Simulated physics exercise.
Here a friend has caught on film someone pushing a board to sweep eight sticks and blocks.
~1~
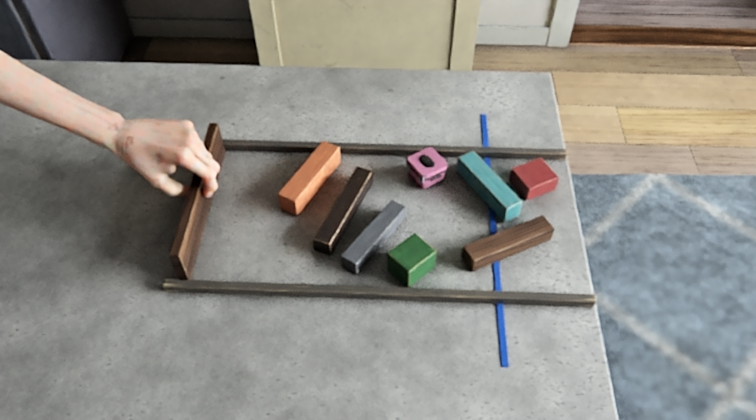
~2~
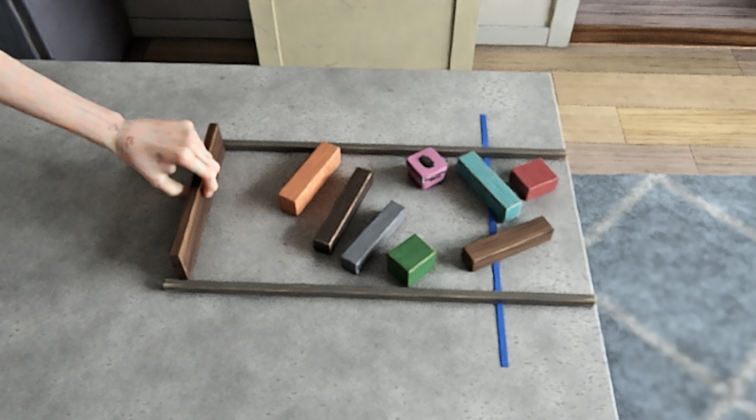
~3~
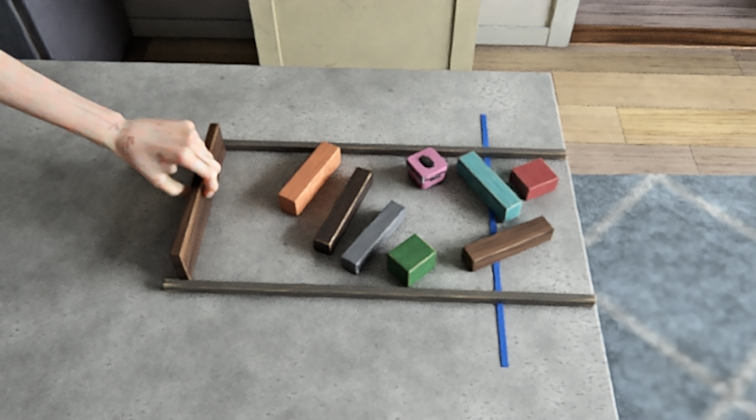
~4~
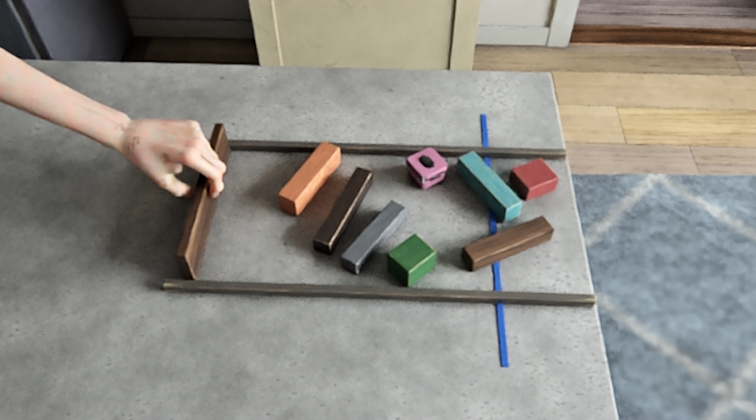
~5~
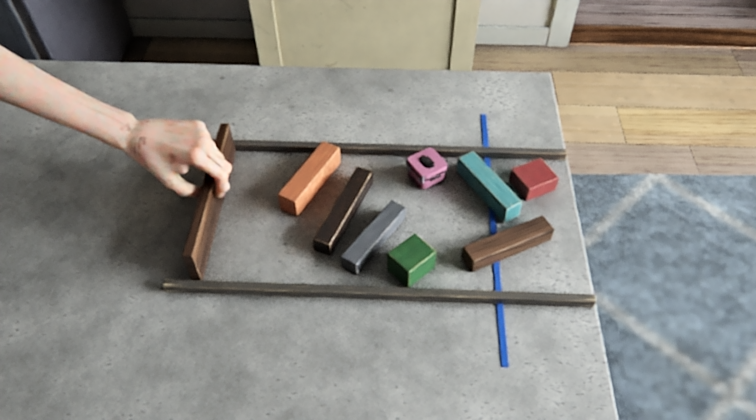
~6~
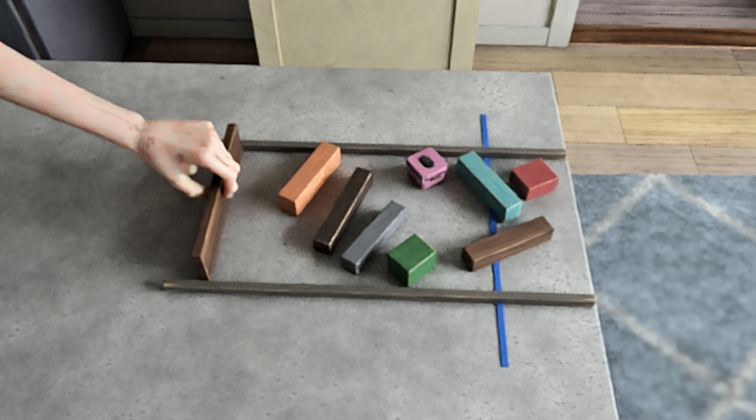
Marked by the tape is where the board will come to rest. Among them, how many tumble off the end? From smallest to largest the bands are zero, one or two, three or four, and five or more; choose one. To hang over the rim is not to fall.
The right band is one or two.
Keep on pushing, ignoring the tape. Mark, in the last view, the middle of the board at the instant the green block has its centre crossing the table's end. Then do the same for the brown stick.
The green block puts it at (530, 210), the brown stick at (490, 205).
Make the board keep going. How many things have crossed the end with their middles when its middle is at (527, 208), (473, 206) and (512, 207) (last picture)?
Respectively 3, 0 and 3.
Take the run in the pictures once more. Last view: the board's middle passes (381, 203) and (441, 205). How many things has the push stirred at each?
That gives 5 for the first and 8 for the second.
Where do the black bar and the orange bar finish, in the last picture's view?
The black bar stops around (525, 219); the orange bar around (501, 182).
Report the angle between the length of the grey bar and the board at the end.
Some 25 degrees.
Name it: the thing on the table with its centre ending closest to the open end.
The brown stick is it.
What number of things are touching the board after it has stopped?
2.
Soon after, none off yet; red block at rest near (533, 179); brown stick at rest near (508, 243); turquoise bar at rest near (488, 186).
In the end, the number that fall off is one or two; gone, red block.
